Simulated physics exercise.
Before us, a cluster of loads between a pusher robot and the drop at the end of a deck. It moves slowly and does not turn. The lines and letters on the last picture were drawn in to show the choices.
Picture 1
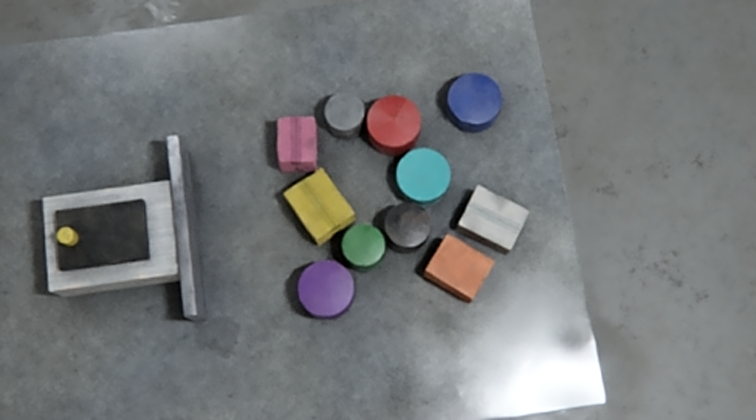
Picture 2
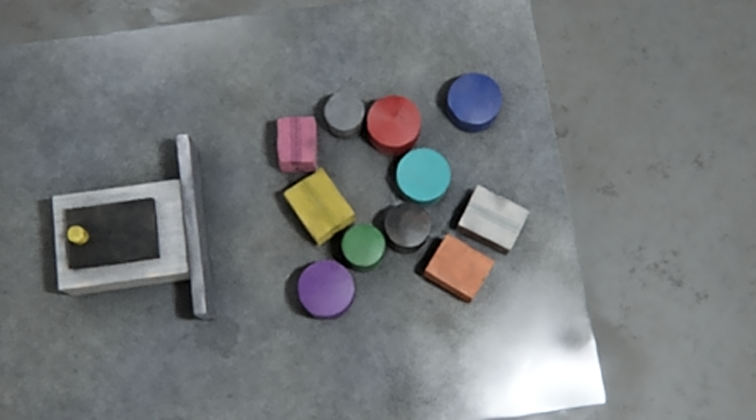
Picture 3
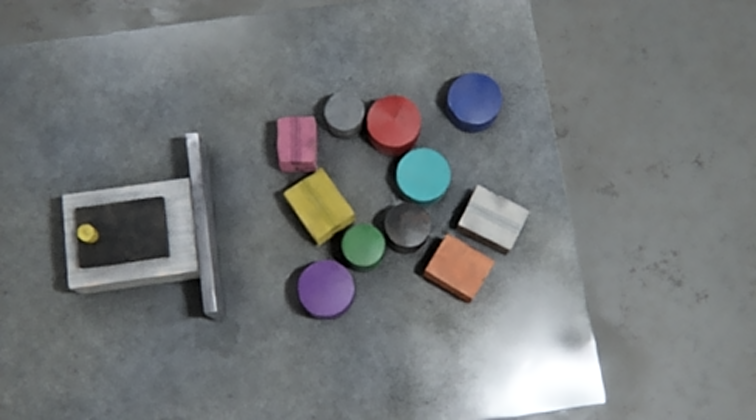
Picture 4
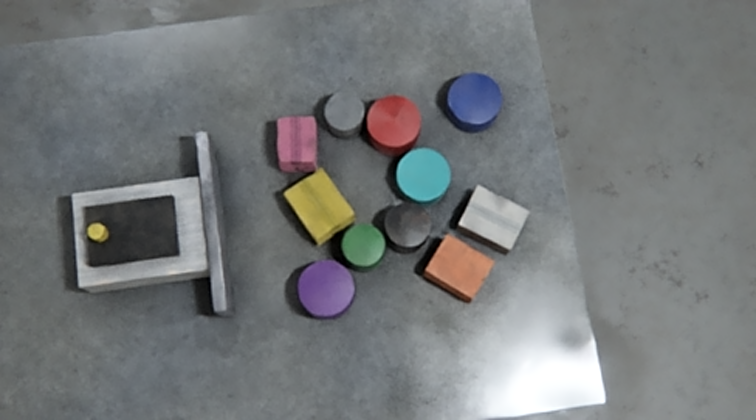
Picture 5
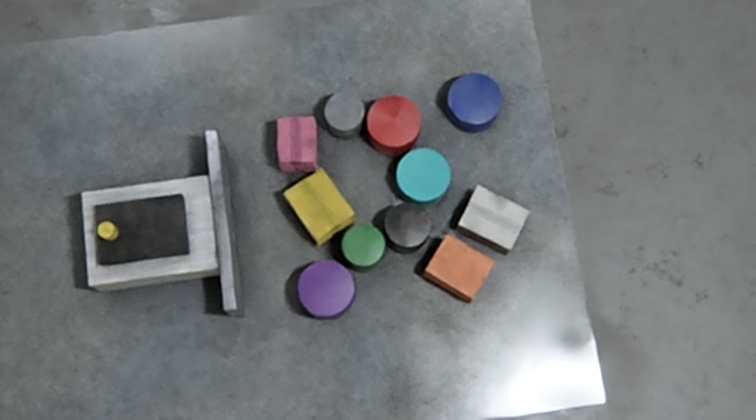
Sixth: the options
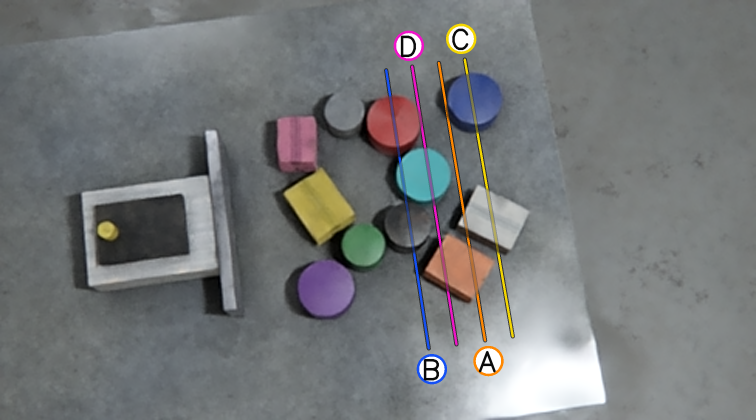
In the video, a grey robot with a flat front plate creeps steadily to the right across a grey deck, narrowing the gap to a cluster of colourful round and box-shaped objects, which all stay still.
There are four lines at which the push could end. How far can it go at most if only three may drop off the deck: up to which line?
Up to line C.
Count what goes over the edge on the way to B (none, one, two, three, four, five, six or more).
The count is none.
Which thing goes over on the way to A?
The white parcel goes over.
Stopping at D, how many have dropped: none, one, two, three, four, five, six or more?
By then, none.
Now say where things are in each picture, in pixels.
Black canister (407, 229); yellow parcel (320, 207); red canister (393, 126), in the first picture.
Robot (119, 232); pink box (298, 145), in the second picture.
Robot (130, 231); orange crate (459, 269), in the third picture.
Robot (139, 230); turquoise pail (423, 178), in the fourth picture.
Robot (149, 228); blue canister (474, 103); purple canister (327, 291); black canister (407, 229), in the fifth picture.
On the marked copy, A at (461, 197); B at (407, 204); C at (488, 193); D at (434, 201).
With C. Early on, robot (247, 215); grey pail (366, 107); purple canister (365, 295).
Further on, robot (345, 201); white parcel (538, 216); blue canister (509, 89).
At the end, robot (418, 191); white parcel over the edge; blue canister (543, 67); one fallen.
As for the rest, A is within the limit but short; B is within the limit but short; D is within the limit but short.
